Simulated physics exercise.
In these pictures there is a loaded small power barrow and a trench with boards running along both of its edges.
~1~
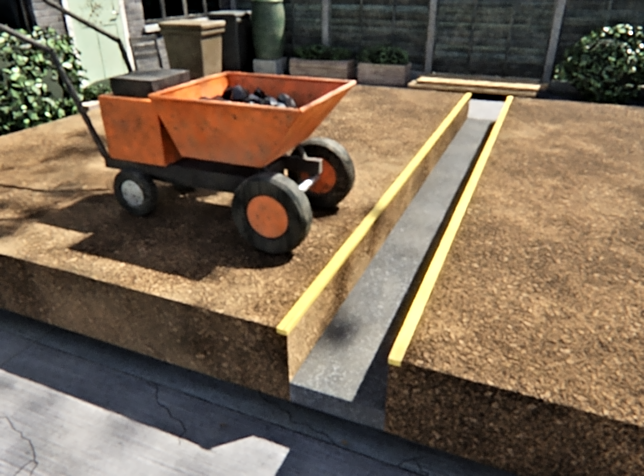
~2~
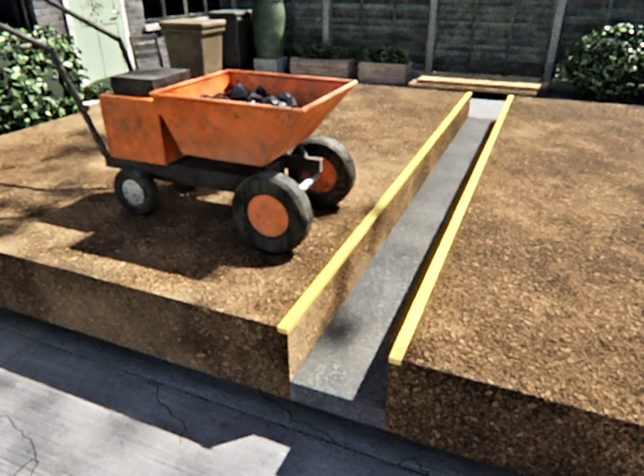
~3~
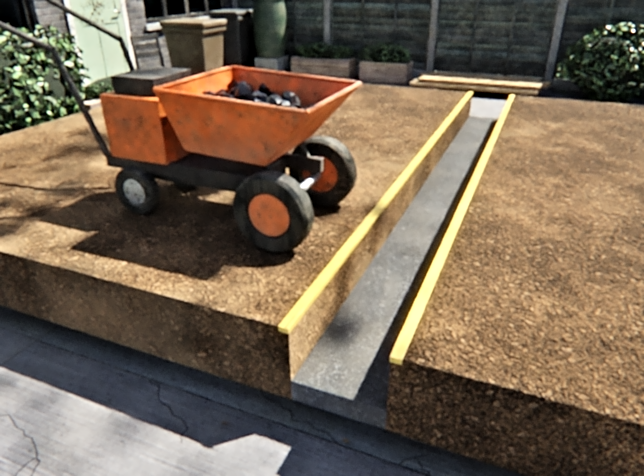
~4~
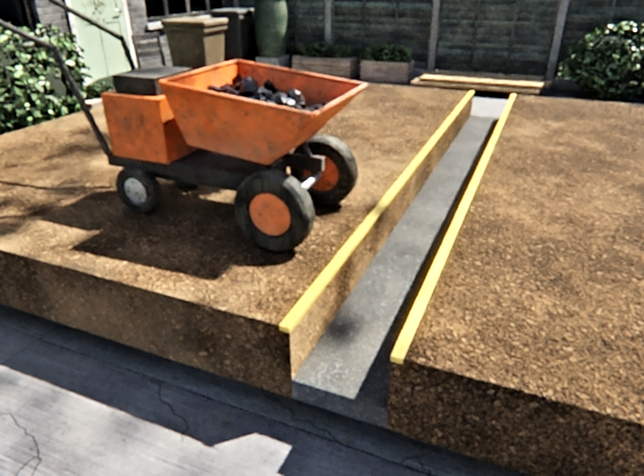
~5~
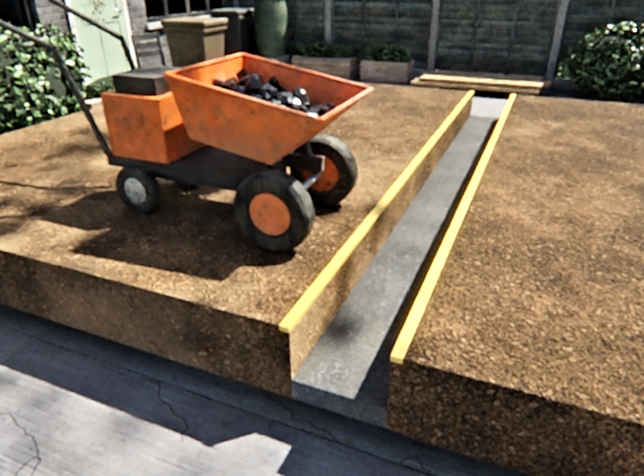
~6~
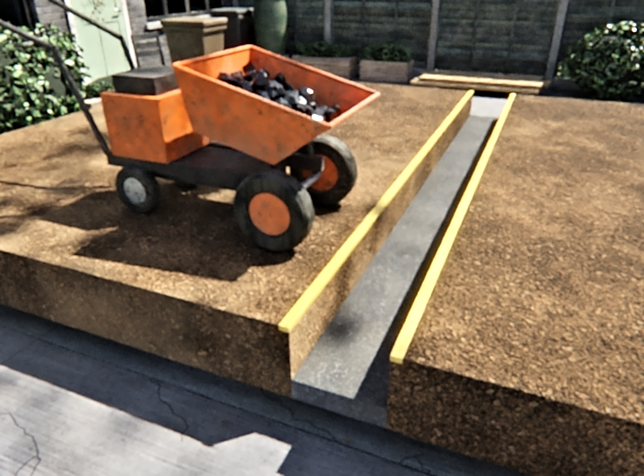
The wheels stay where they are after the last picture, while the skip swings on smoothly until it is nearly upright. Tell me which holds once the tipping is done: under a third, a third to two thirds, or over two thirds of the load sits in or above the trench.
Higher than two thirds.
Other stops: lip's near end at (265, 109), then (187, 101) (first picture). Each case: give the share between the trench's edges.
Position 1 near 100 %, position 2 near 30 %.
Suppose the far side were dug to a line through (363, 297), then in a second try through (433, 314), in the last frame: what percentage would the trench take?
Result, try 1: 0 in a hundred; try 2: 100 in a hundred.
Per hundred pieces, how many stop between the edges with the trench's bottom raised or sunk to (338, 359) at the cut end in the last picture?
Estimated share: Approx. 60 %.
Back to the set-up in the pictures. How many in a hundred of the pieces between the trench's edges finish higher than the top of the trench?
I'd say around 0 percent.
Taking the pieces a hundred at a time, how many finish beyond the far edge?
I'd put it at some 15 per cent of the load.
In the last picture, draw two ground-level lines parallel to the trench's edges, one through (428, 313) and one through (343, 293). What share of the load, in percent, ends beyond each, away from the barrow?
I'd say some 10 in a hundred, and after that 90 in a hundred.
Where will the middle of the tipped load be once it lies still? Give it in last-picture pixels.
Near (411, 278).
Soon after the last picture, skip tipped steeply; all in the skip.
A little later, skip tipped right over; about two thirds in the skip; about a third in or heaped over the trench; a small part beyond it; a stray few falling.
Later still, skip tipped right over; most in or heaped over the trench; a small part beyond it.
At rest, skip tipped right over; most in or heaped over the trench; a small part beyond it.
